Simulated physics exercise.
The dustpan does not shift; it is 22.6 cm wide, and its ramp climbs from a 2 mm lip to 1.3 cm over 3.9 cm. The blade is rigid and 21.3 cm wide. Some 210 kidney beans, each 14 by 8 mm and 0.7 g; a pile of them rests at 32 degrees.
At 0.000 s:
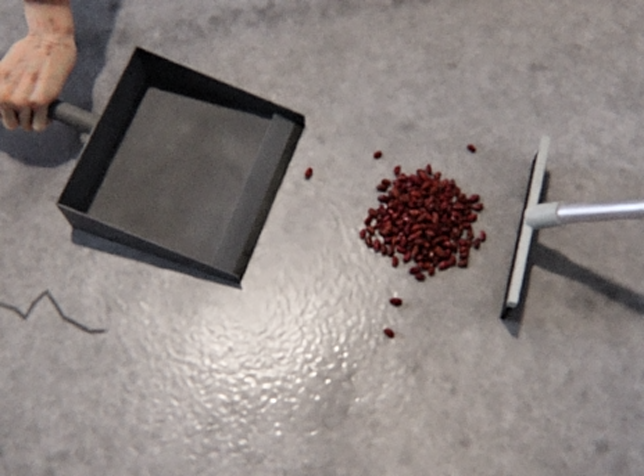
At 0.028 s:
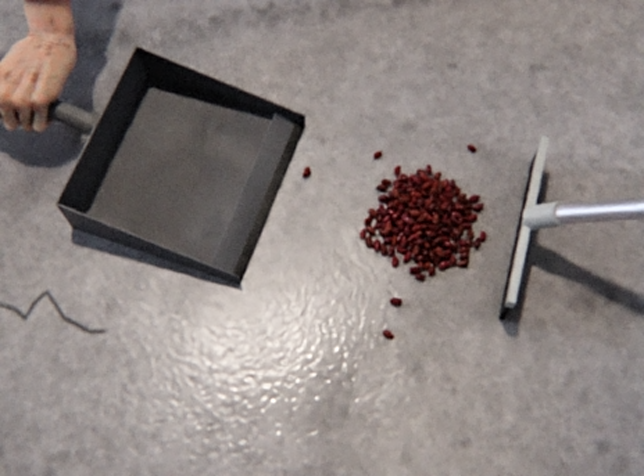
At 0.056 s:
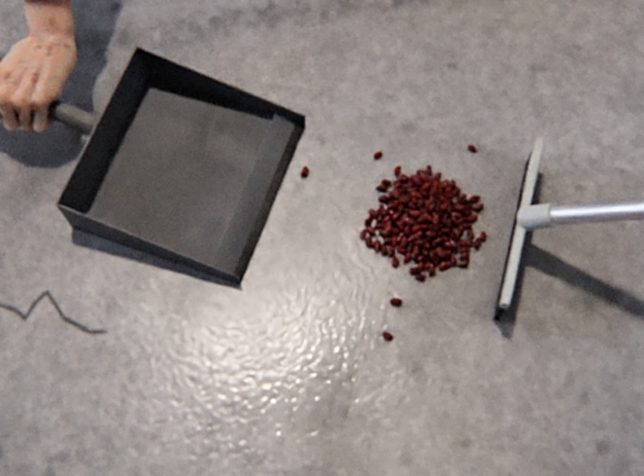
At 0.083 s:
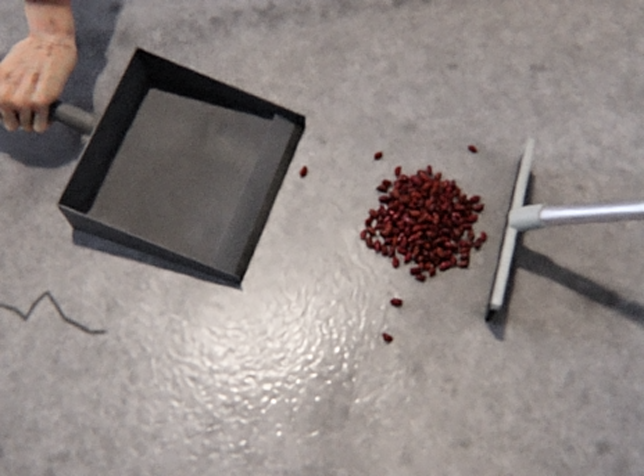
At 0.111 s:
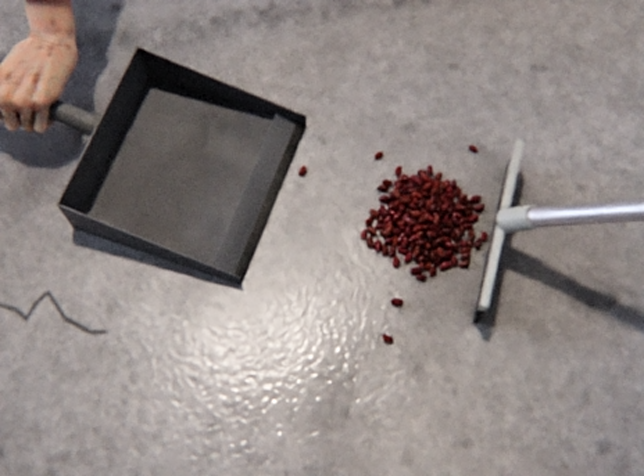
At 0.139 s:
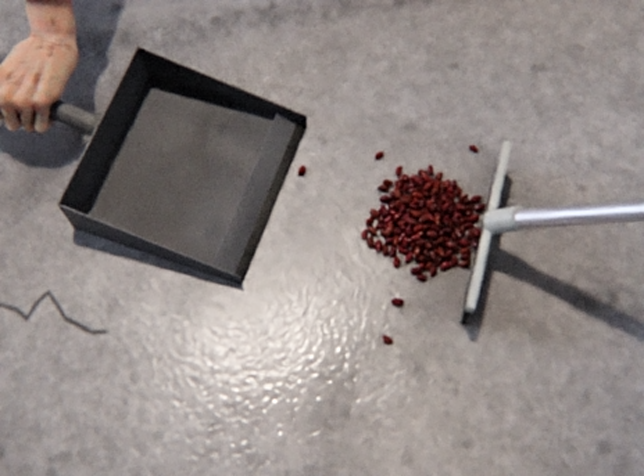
A squeegee-like blade on a pale metal handle slides left across a mottled grey floor, speeding up until its edge meets the right side of a pile of dark red beans. The camera looks down from above and stays still, with the pile near the middle and a few beans scattered around it. At left, a hand grips a black dustpan that stays in place, above a thin dark zigzag line.
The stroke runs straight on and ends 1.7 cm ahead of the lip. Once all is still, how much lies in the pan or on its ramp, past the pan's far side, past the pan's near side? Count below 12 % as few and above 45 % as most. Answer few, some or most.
In the pan or on its ramp: Some; past the pan's far side: Few; past the pan's near side: Few.
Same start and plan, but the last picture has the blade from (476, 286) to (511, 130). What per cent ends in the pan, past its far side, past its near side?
Pan 30, far 15, near 0.
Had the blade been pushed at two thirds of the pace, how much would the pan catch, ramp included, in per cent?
In that case some 30 per cent.
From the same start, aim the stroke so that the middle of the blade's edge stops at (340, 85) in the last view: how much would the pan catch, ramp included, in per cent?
About 5 per cent.
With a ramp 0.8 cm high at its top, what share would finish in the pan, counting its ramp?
In that case some 40 per cent.
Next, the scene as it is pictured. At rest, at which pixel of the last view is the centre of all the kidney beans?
Around (269, 218).
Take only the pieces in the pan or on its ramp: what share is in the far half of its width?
Some 20 per cent.
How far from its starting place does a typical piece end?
About 20 cm.
After 0.37 s, middle of the blade 14 cm from the lip; 0 % over the lip, far side 5 %, near side 0 %.
After 0.52 s, middle of the blade 6 cm from the lip; 0 % over the lip, far side 5 %, near side 5 %.
After 0.80 s, middle of the blade 2 cm from the lip; 35 % over the lip, far side 5 %, near side 5 %.
At rest (2.1 s), pan 35 %, far side 5 %, near side 5 %, in front of the lip or behind the blade 50 %.
